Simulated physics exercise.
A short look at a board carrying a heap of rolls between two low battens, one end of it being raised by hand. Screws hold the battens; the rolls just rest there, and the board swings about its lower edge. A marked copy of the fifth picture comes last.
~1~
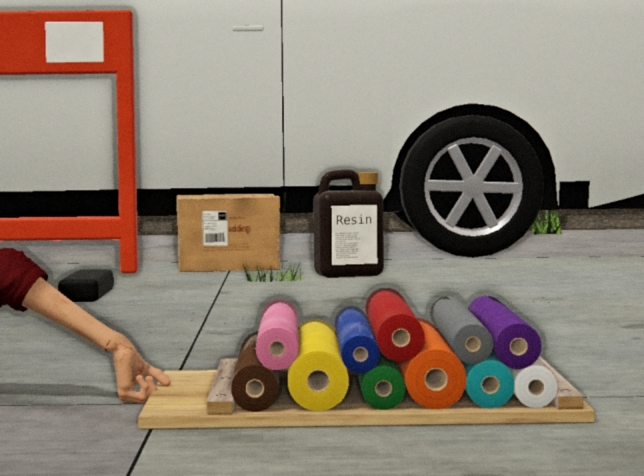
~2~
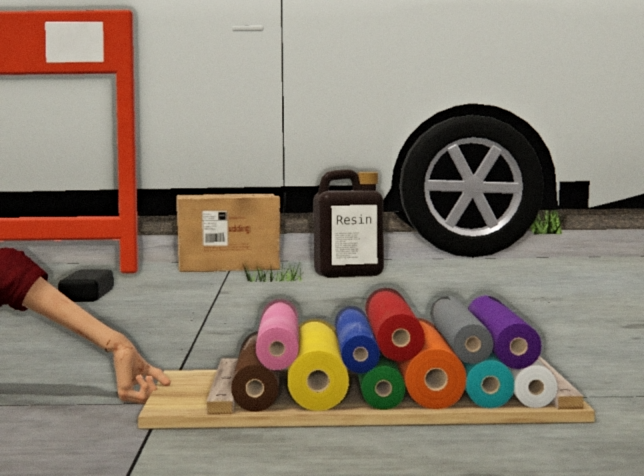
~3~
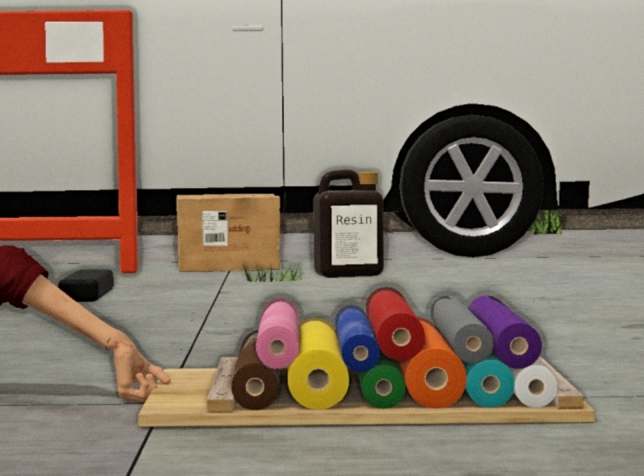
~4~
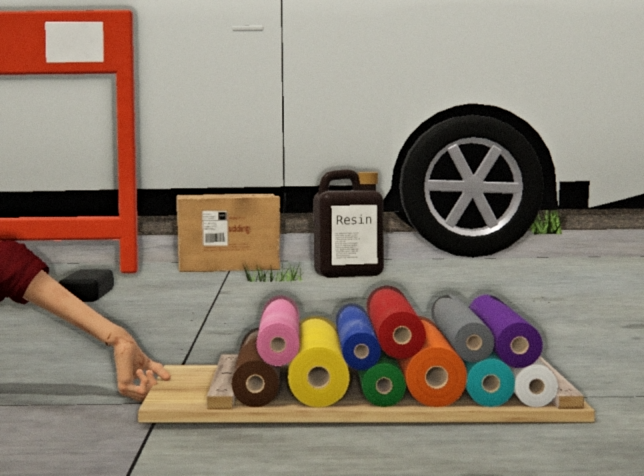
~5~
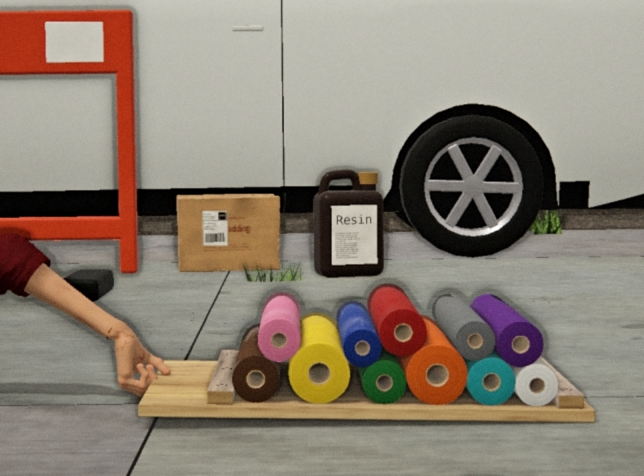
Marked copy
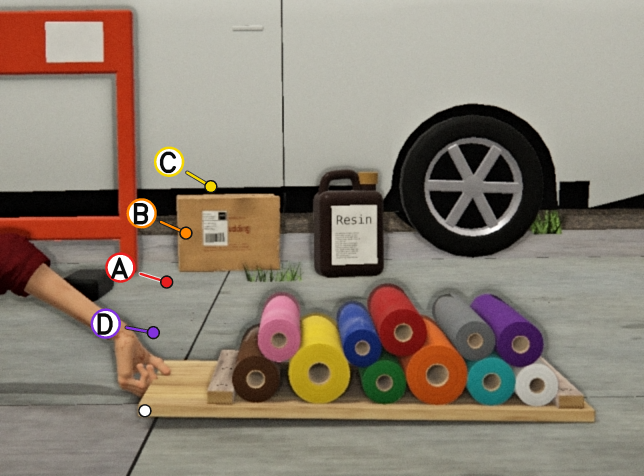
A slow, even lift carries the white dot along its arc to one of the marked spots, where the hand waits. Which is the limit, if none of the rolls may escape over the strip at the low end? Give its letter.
The answer is mark A.
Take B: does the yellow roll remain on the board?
The yellow roll: Yes.
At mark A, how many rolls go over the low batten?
With A, none.
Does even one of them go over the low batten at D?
No, at D.
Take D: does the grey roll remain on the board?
Yes.
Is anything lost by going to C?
At C: Yes.
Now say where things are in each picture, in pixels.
Blue roll (360, 354); grey roll (473, 344); red roll (401, 338), in the first picture.
Red roll (401, 338); pink roll (277, 349), in the second picture.
Board (361, 387); brown roll (255, 386); yellow roll (318, 379), in the third picture.
Board (361, 385); brown roll (255, 383); yellow roll (319, 377), in the fourth picture.
Board (361, 382); brown roll (256, 379); yellow roll (319, 373), in the fifth picture.
On the marked copy, A at (167, 282); B at (186, 233); C at (211, 187); D at (153, 332); the white dot at (145, 411).
Taking A. A third of the way, board at 13°.
Two thirds of the way, board at 18°.
When it is over, board at 18°, none over the low batten.
As for the rest, B three over the low batten (grey, red, purple); C three over the low batten (grey, red, purple); D none over the low batten.
